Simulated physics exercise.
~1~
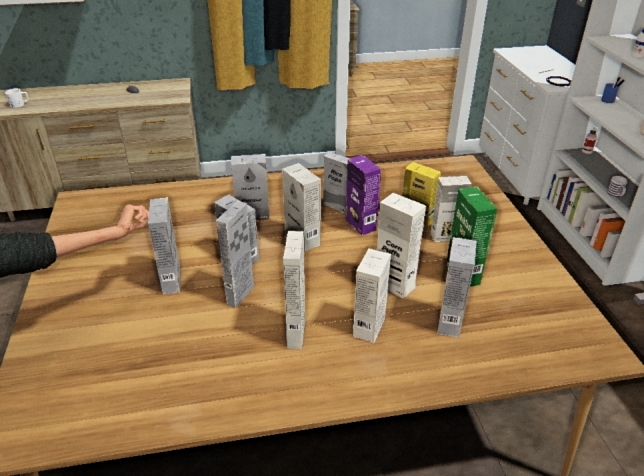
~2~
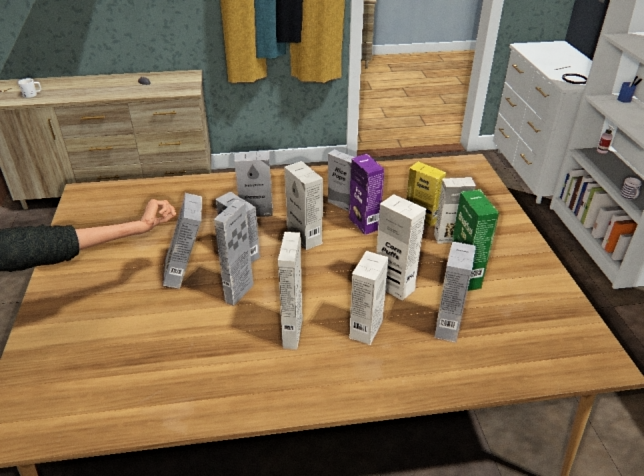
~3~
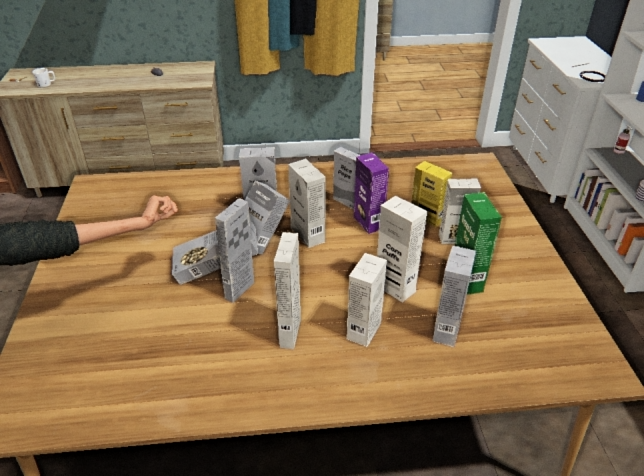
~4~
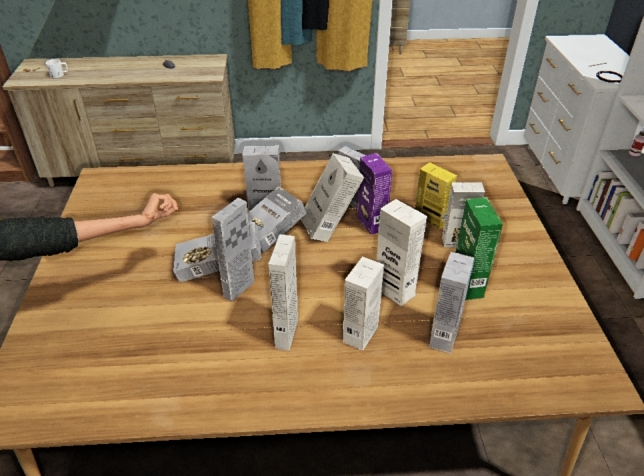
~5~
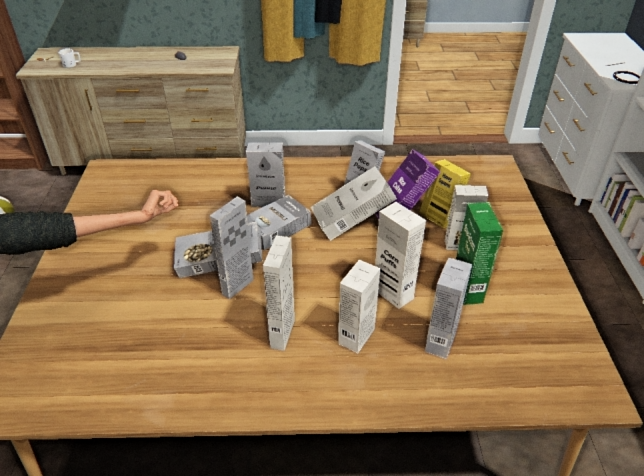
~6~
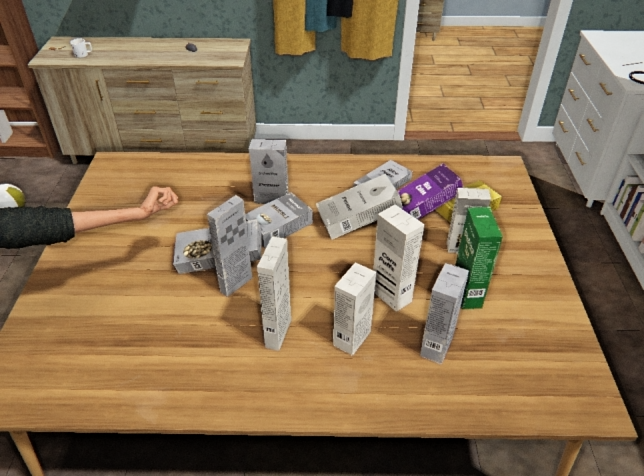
A fist topples a grey box, and several others fall, including purple and yellow.
